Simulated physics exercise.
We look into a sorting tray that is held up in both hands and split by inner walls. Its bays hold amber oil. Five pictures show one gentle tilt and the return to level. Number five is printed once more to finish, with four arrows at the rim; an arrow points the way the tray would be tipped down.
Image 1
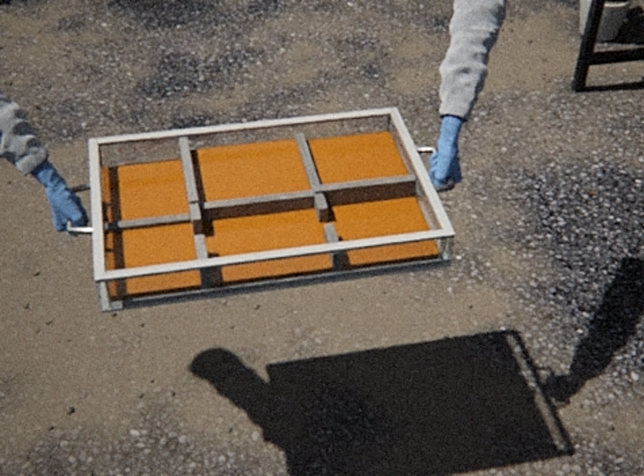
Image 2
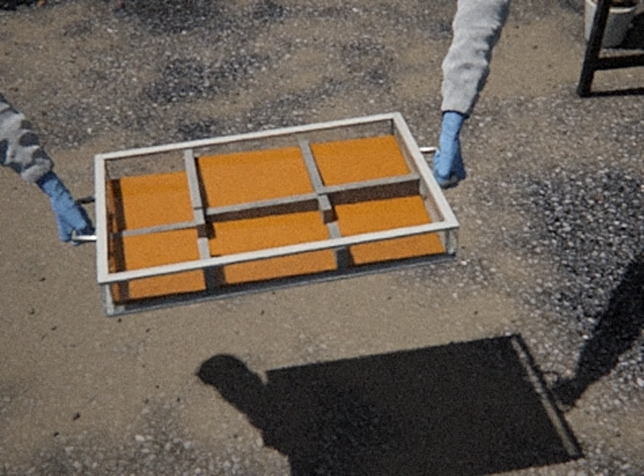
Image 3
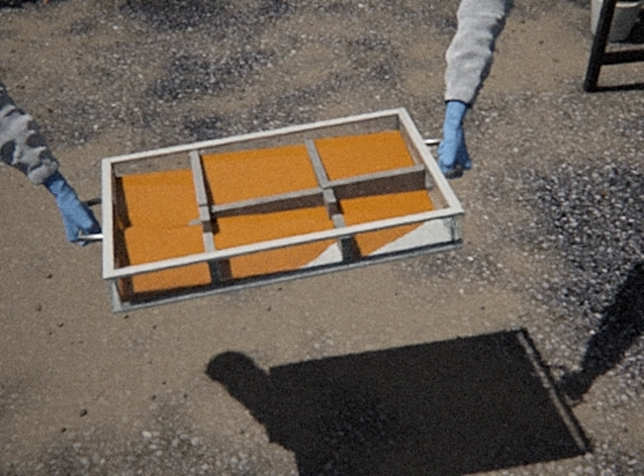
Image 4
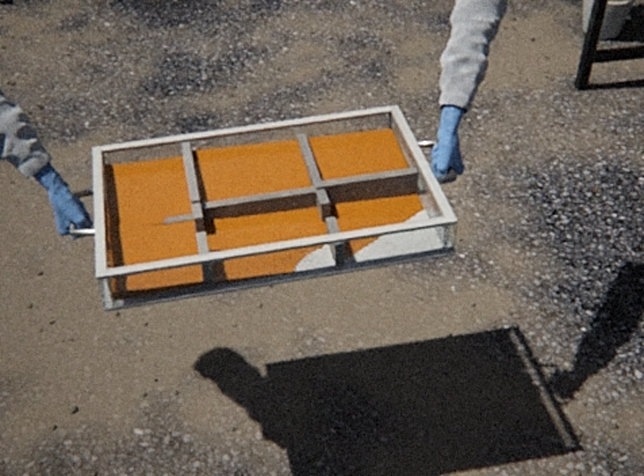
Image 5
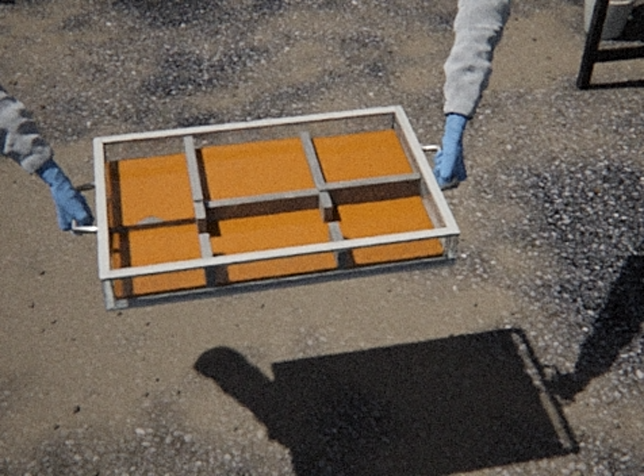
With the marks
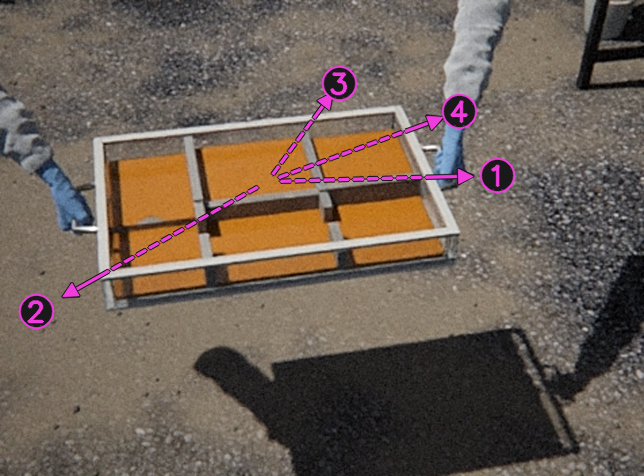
Two blue-gloved hands in pale grey sleeves hold a white-rimmed, clear-sided tray above sandy, gravelly ground, seen from above at an angle. Grey inner walls split it into six bays of orange-amber liquid, with a dark shadow below and dark legs at upper right. The hands tilt the tray slightly and level it again, while liquid shifts left, covers part of a left wall, briefly bares pale floor at front right, and spreads back.
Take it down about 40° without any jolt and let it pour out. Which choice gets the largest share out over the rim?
Go for 2.
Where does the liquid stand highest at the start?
That is the back middle bay.
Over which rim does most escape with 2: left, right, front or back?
The left rim.
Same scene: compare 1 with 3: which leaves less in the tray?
The answer is 3.
In magenta, 1 ends at (467, 176); 2 ends at (67, 294); 3 ends at (328, 97); 4 ends at (437, 119).
Choosing 1, about 26 % stays in the tray, the largest part in the front right bay.
Choosing 2, about 12 % stays in the tray, the largest part in the front left bay.
Choosing 3, about 16 % stays in the tray, the largest part in the back right bay.
Choosing 4, about 21 % stays in the tray, the largest part in the back right bay.
